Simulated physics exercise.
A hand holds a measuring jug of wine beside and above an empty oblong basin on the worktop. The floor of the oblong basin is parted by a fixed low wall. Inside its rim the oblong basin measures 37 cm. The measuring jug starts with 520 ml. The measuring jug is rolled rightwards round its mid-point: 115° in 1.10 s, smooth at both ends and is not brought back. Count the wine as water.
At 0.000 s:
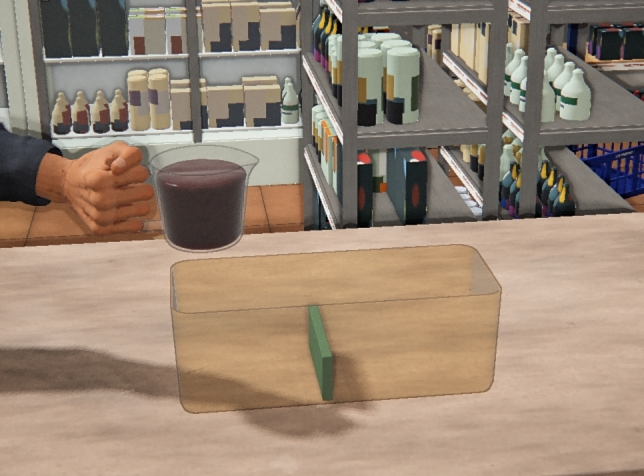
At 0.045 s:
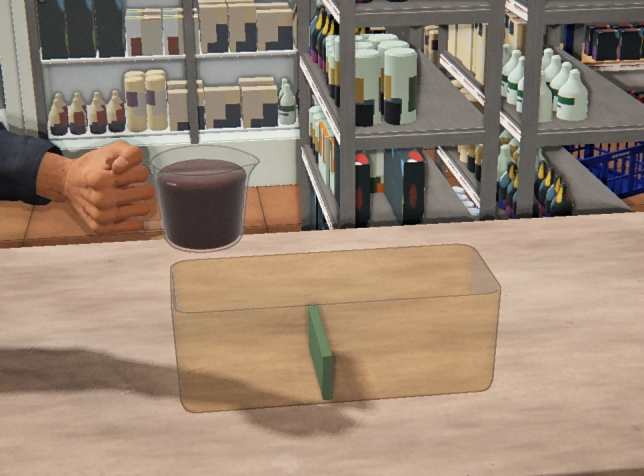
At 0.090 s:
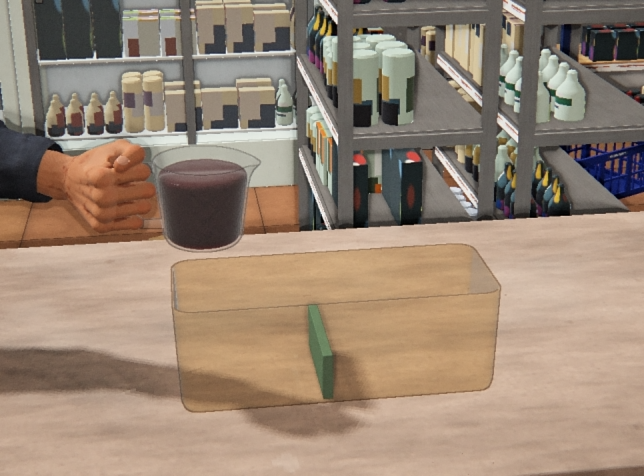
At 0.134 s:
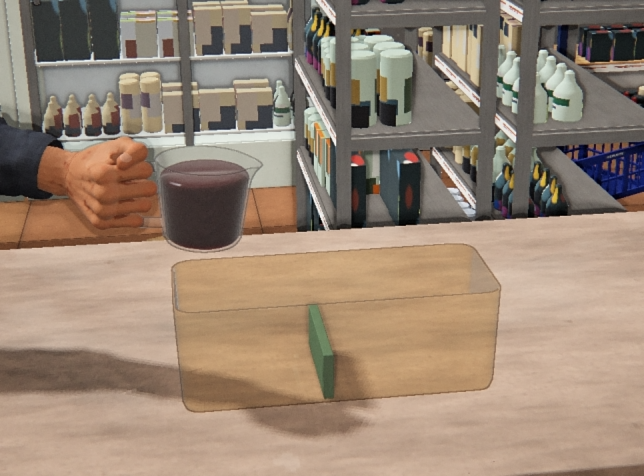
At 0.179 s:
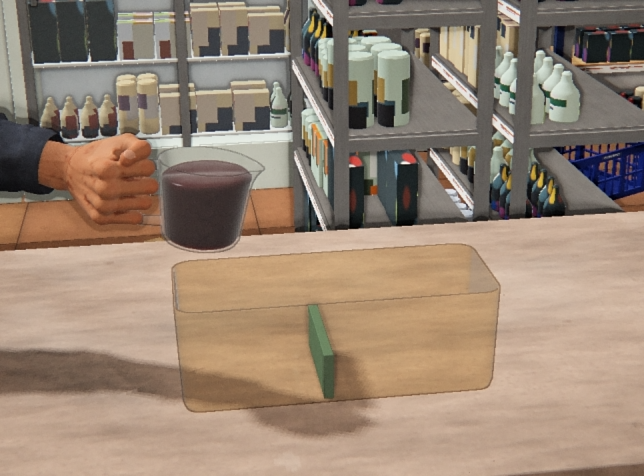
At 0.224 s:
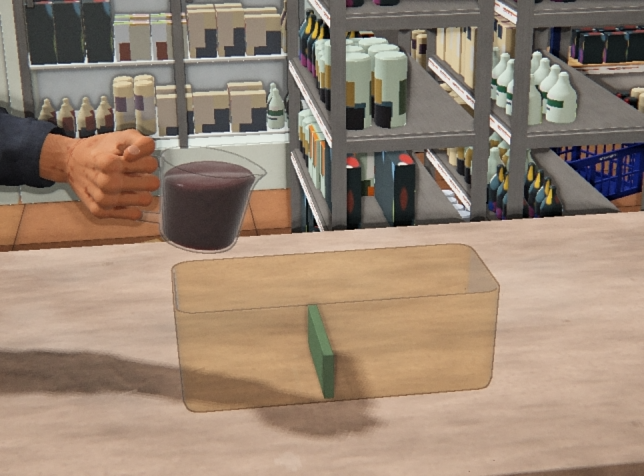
A measuring jug of dark wine, held by a hand at the left, starts upright and almost still above an empty, clear oblong basin with a green wall inside. The jug then leans slightly to the right, gradually tilting a little further, while the basin stays in place on the worktop.
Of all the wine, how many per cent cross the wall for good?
Roughly 30 per cent is past the wall.
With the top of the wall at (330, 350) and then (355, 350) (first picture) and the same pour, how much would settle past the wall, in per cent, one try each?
In turn about 20 and 10 per cent.
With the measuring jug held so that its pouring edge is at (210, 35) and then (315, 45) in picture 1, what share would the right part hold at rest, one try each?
In turn about 10 and 95 per cent.
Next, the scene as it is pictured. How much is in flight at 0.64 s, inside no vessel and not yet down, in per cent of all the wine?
Some 22 per cent.
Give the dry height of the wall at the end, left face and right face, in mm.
Left about 42 mm, right about 52 mm.
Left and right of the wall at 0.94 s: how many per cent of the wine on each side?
Near 56 on the left, 30 on the right.
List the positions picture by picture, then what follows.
It leans 0°; its right rim is at (259, 159); the wine meets the walls at (156, 173) and (247, 169); the oblong basin's rim runs from (172, 288) to (488, 269); the wall's top is at (320, 331), in the first picture.
It leans 0°; its right rim is at (259, 159); the wine meets the walls at (156, 173) and (247, 169), in the second picture.
It leans 2°; its right rim is at (261, 161); the wine meets the walls at (158, 173) and (248, 170), in the third picture.
It leans 4°; its right rim is at (263, 163); the wine meets the walls at (159, 173) and (249, 170), in the fourth picture.
It leans 7°; its right rim is at (265, 167); the wine meets the walls at (161, 174) and (253, 171), in the fifth picture.
It leans 11°; its right rim is at (267, 171); the wine meets the walls at (163, 175) and (256, 172), in the sixth picture.
After 0.64 s the tilt is 72° and 65 per cent is still to pour, 6 is left of the wall and 8 right of it.
After 0.94 s the tilt is 109° and 8 per cent is still to pour, 56 is left of the wall and 30 right of it.
After 1.26 s the tilt is 115° and 0 per cent is still to pour, 69 is left of the wall and 30 right of it.
After 1.60 s the tilt is 115° and 0 per cent is still to pour, 69 is left of the wall and 30 right of it.
In the end 69 per cent lies left of the wall, 30 right of it and 1 outside.
